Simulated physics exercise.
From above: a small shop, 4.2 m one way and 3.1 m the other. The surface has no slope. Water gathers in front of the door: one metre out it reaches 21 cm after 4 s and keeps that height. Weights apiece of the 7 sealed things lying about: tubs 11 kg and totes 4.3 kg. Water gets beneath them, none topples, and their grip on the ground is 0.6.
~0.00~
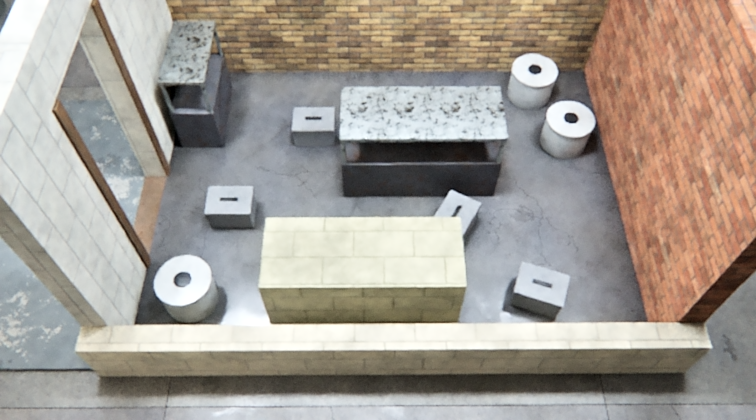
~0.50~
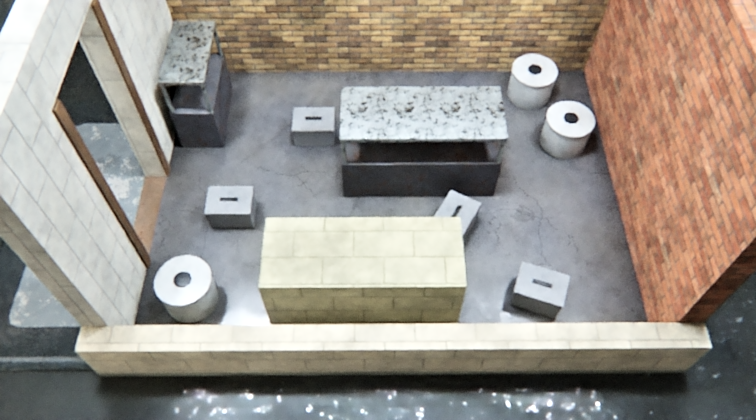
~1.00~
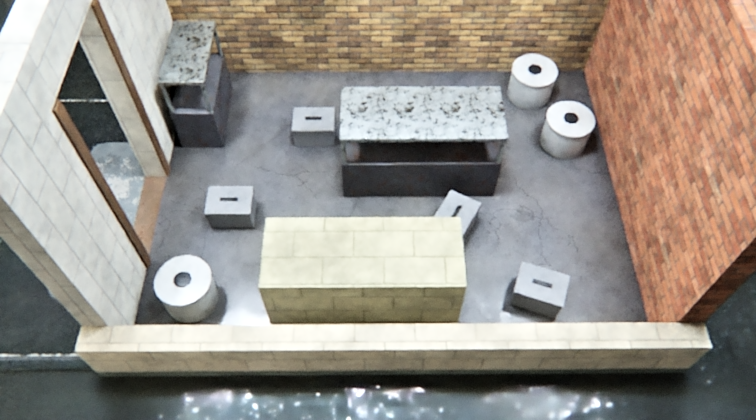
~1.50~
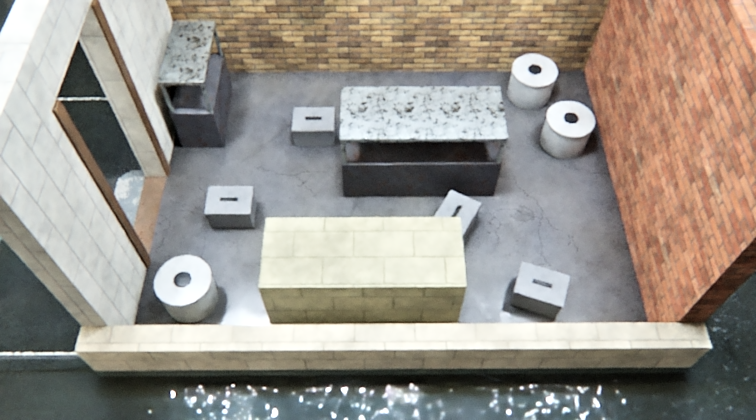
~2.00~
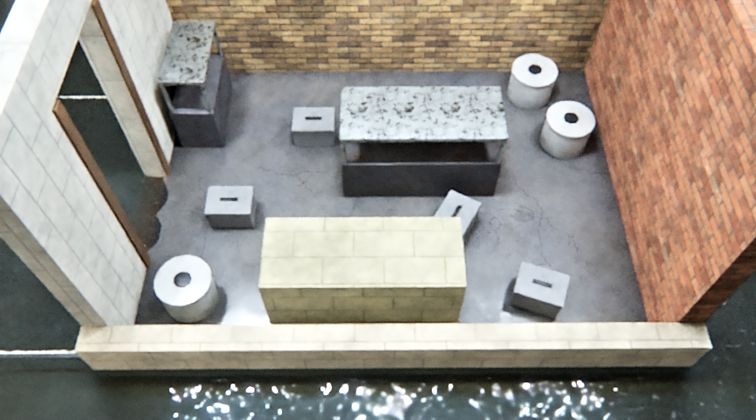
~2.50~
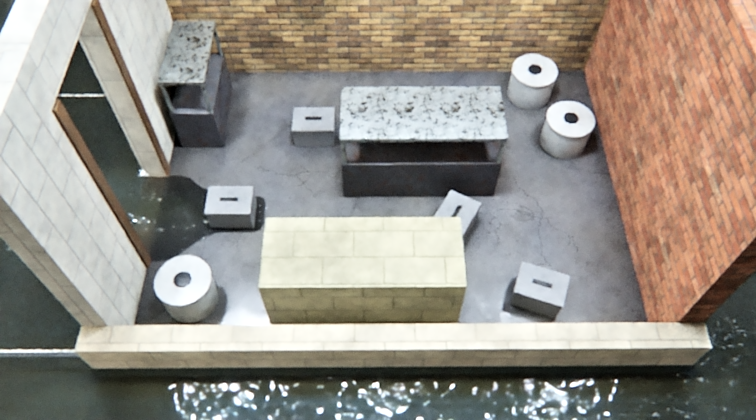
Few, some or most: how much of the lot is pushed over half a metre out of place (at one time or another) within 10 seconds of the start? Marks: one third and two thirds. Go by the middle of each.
That comes to between one and two thirds.
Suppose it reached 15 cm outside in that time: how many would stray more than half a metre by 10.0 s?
Then 3.
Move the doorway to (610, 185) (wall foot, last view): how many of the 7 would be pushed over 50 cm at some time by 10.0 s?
In that case 3 of them.
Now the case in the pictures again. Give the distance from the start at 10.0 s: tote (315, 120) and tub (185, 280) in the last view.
In turn: 200 cm, 20 cm.
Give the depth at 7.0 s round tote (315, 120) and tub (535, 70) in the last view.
About 5 and 4 cm.
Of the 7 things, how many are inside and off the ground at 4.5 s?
At that moment 0.
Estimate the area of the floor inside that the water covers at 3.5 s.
Roughly 2.5 m2.
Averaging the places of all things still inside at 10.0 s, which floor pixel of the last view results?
At about (497, 200).
After 3.5 s 0 of 7 are over 50 cm from their spots; 0 afloat.
After 4.5 s 1 of 7 are over 50 cm from their spots; 0 afloat.
After 7.0 s 3 of 7 are over 50 cm from their spots; 3 afloat.
After 10.0 s 3 of 7 are over 50 cm from their spots, and 3 have been at some point; 7 afloat.
